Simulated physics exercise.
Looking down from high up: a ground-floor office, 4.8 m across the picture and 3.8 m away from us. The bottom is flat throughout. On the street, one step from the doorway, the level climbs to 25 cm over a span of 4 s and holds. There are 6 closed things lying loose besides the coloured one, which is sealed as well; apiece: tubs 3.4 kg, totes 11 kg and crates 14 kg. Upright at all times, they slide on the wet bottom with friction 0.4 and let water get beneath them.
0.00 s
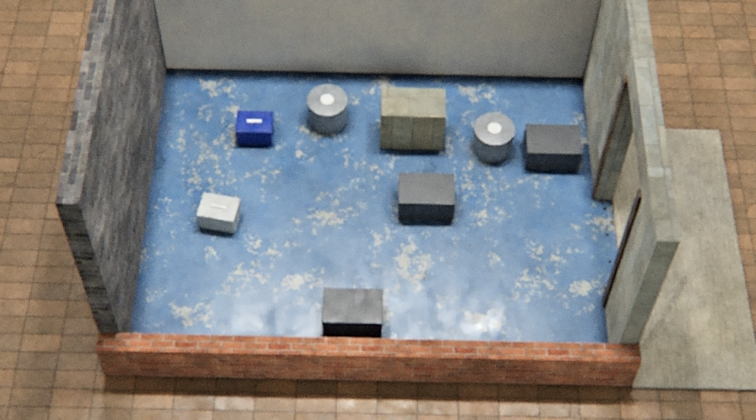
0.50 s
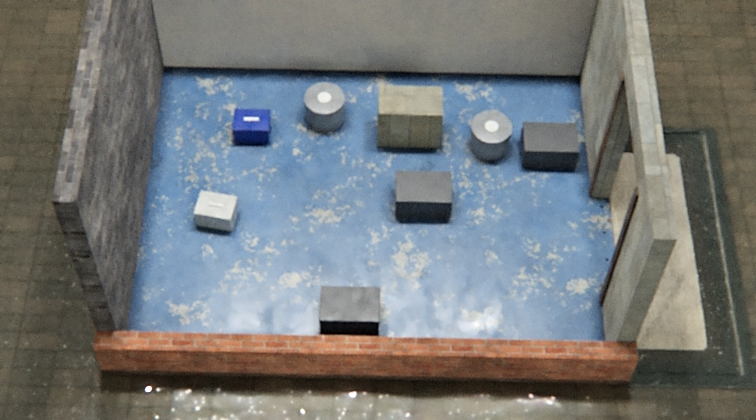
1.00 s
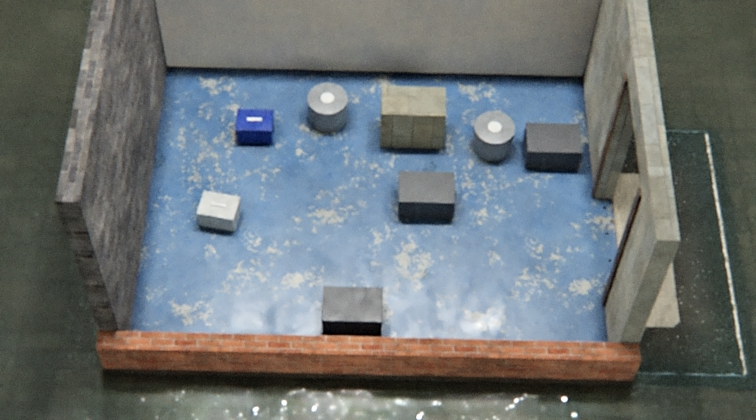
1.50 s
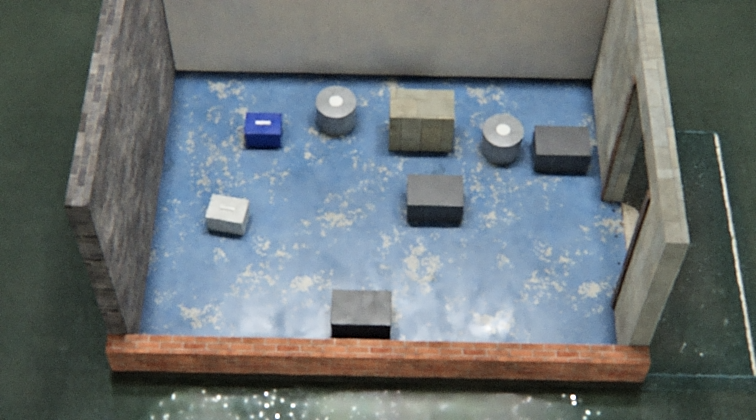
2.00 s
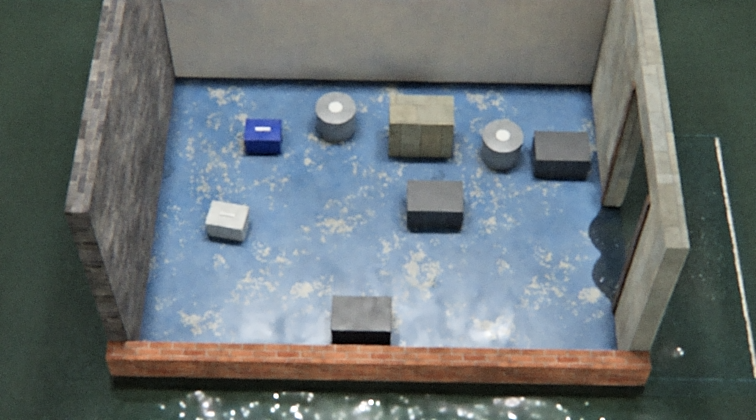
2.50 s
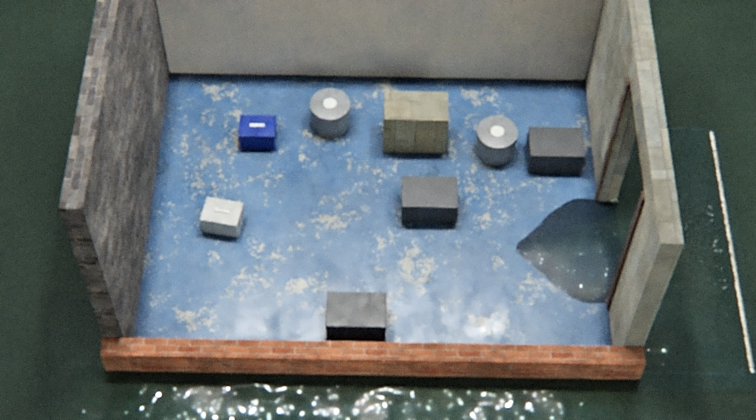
Dark water covers the paving around a blue-floored room, then spreads in through the right doorway.
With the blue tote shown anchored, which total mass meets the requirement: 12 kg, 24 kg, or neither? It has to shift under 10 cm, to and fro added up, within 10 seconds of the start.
The answer is only 24 kg.
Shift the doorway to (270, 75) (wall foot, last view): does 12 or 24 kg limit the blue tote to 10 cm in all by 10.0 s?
Both fall short.
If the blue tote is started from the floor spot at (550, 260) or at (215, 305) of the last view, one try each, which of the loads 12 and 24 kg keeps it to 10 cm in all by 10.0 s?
The first try gives failure with both; the second gives success with heavier only.
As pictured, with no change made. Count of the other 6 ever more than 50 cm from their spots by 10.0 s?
4 of them.
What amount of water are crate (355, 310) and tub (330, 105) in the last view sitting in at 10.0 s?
I'd put it at 15 cm and 8 cm respectively.
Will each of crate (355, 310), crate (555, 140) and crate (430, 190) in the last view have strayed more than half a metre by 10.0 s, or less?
Taking them in order: Beyond the mark, within the mark and beyond the mark.
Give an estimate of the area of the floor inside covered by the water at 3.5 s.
About 3.5 m2.
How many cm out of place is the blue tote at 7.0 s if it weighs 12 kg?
Close to 0 centimetres.
After 3.5 s the blue tote would be 0 cm from its start with 12 kg and 0 cm from its start with 24 kg; 0 cm of water round it then.
After 4.5 s the blue tote would be 0 cm from its start with 12 kg and 0 cm from its start with 24 kg; 0 cm of water round it then.
After 7.0 s the blue tote would be 0 cm from its start with 12 kg and 0 cm from its start with 24 kg; 4 cm of water round it then.
After 10.0 s the blue tote would be 22 cm from its start with 12 kg and 0 cm from its start with 24 kg; 13 cm of water round it then.
